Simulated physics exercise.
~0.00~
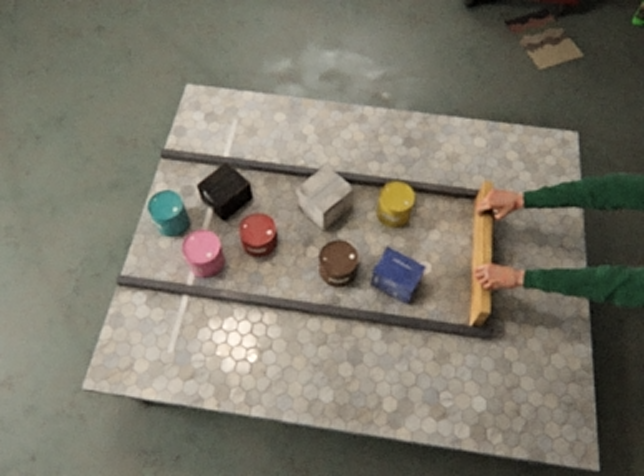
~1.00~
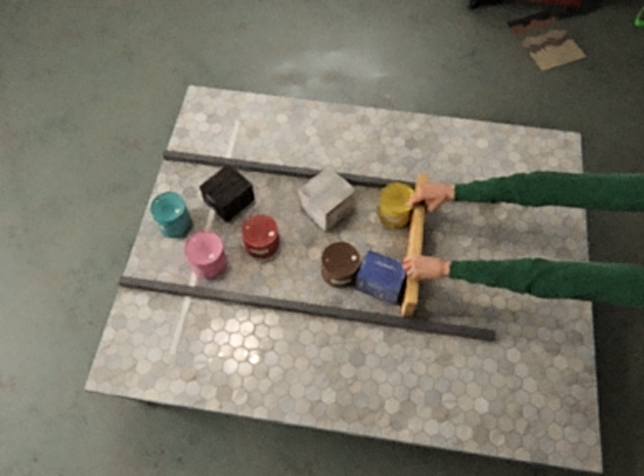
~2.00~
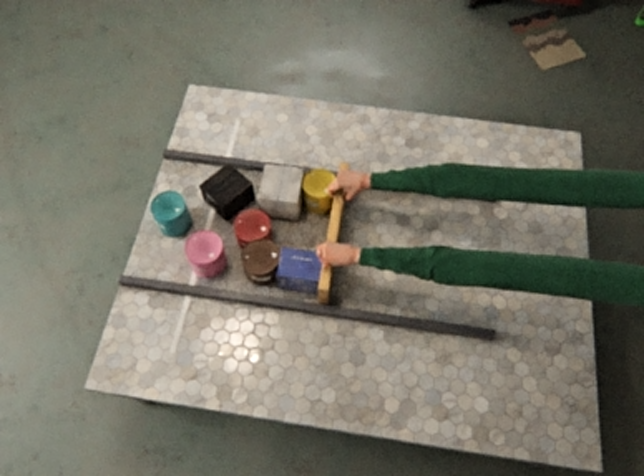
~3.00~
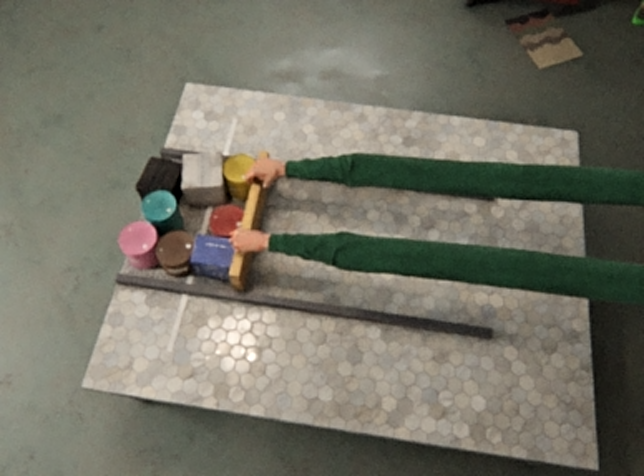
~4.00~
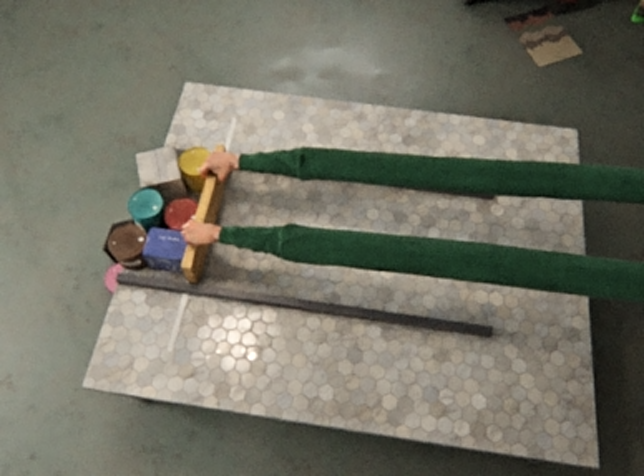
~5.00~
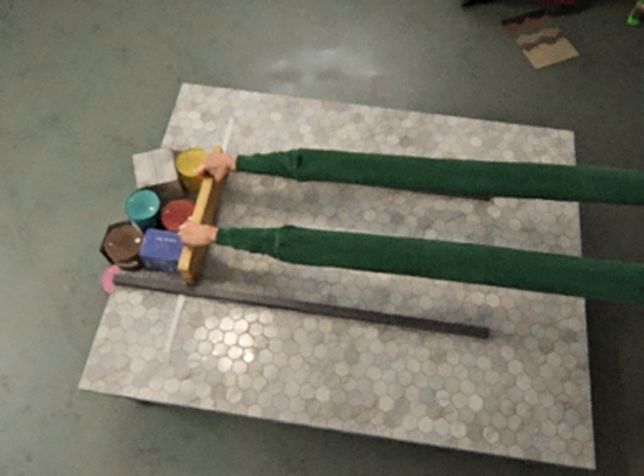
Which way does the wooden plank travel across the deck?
The plank travels to the left, pushed by the two hands toward the left edge of the deck.
